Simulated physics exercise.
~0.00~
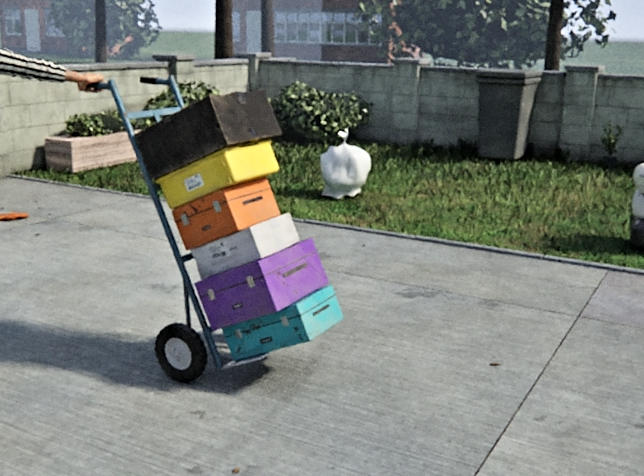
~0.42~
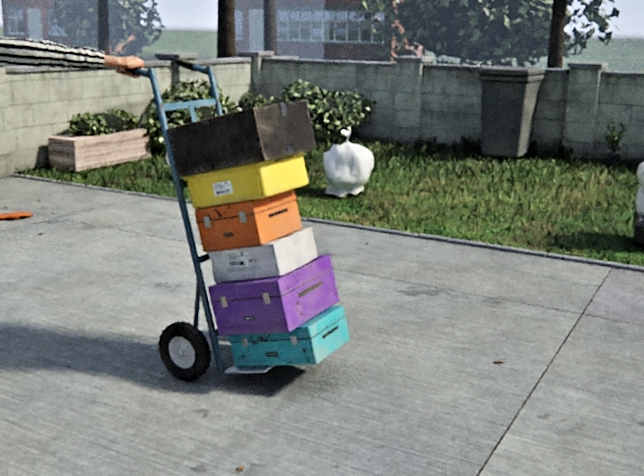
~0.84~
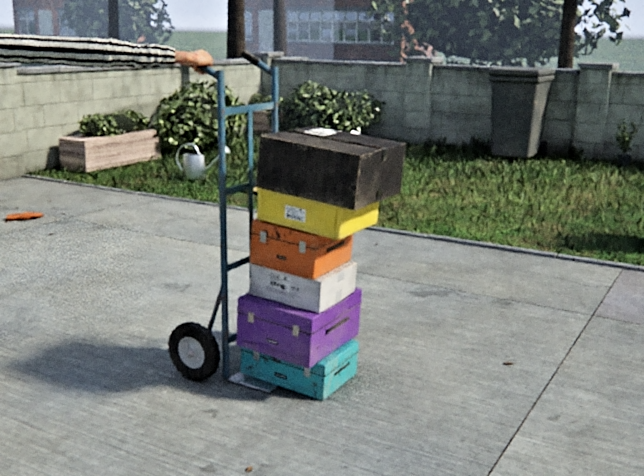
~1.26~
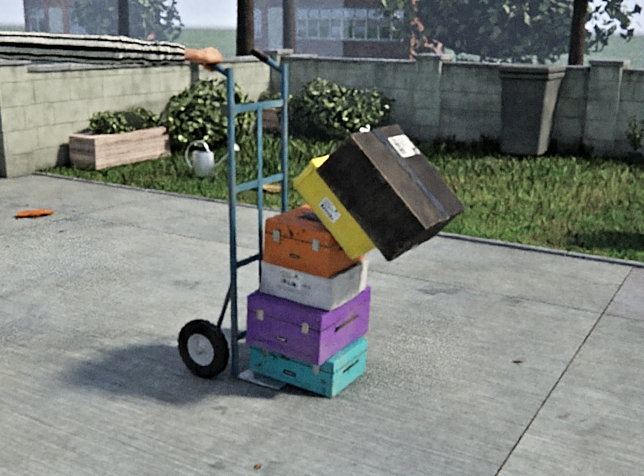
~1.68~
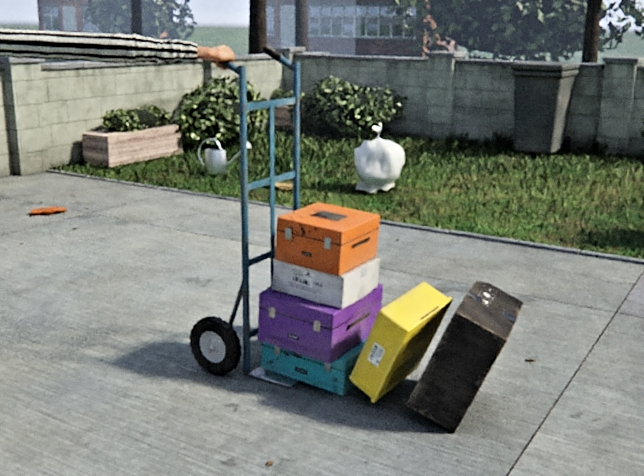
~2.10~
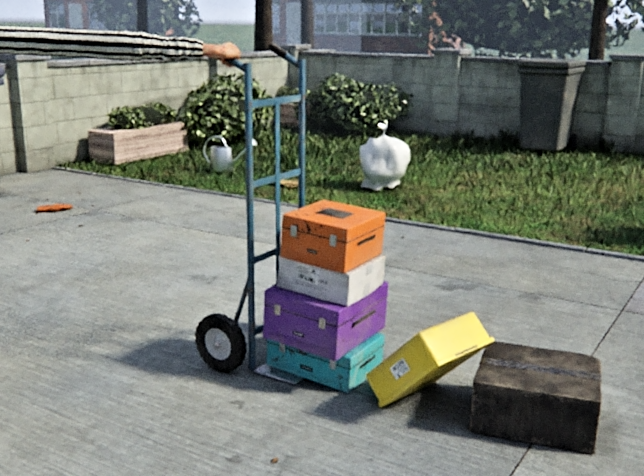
A blue hand truck stacked with six colourful boxes was tipped forward by a hand until it stood upright, and the black box and yellow tote toppled off to the right onto the concrete, while the orange, white, purple and turquoise ones stayed stacked.
